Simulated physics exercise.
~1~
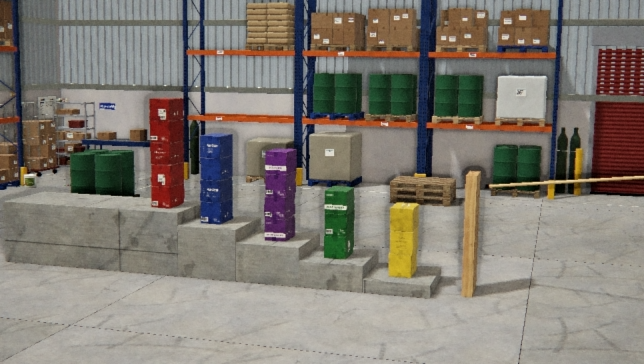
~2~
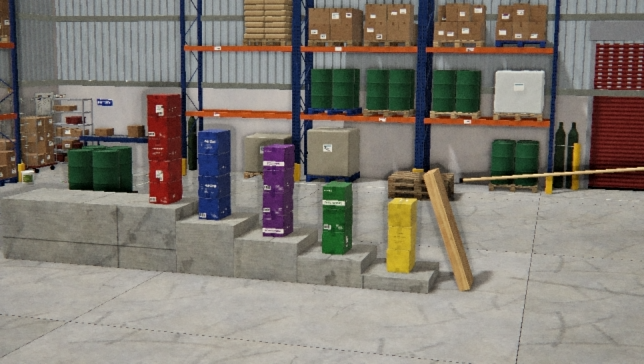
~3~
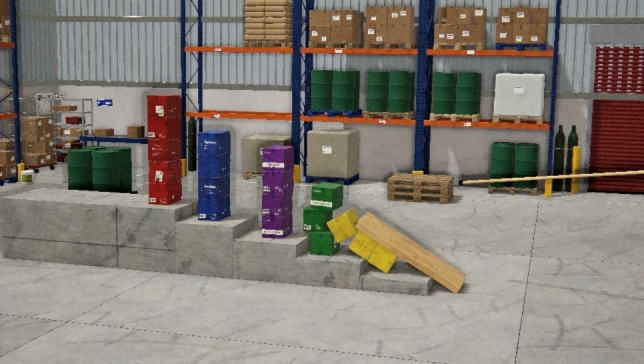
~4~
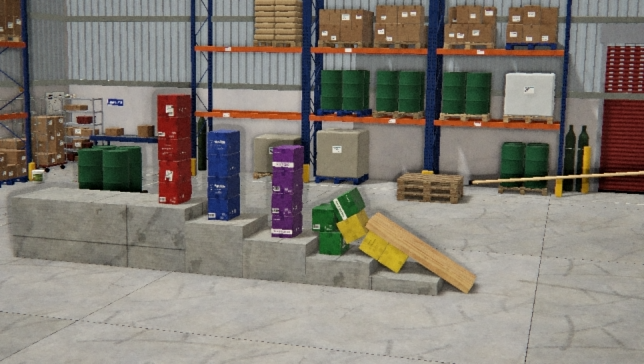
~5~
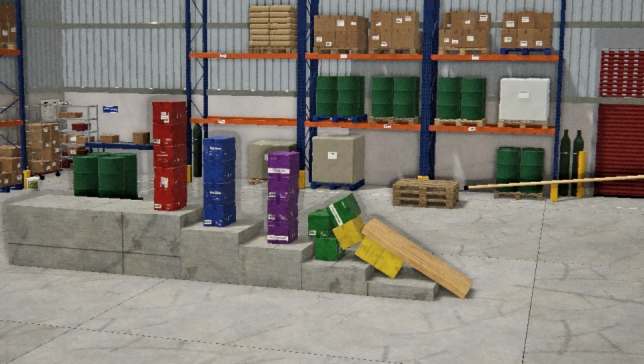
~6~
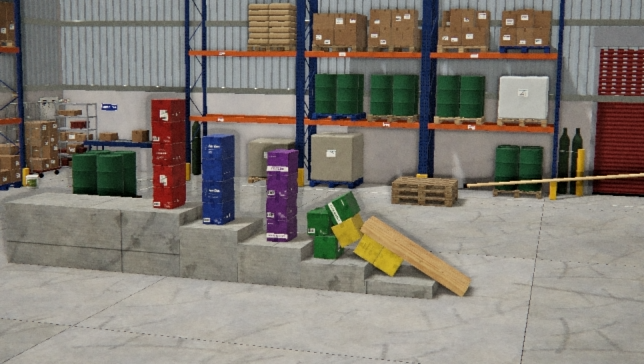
A wooden board topples left, knocking over yellow and green cartons while the purple stack stands.
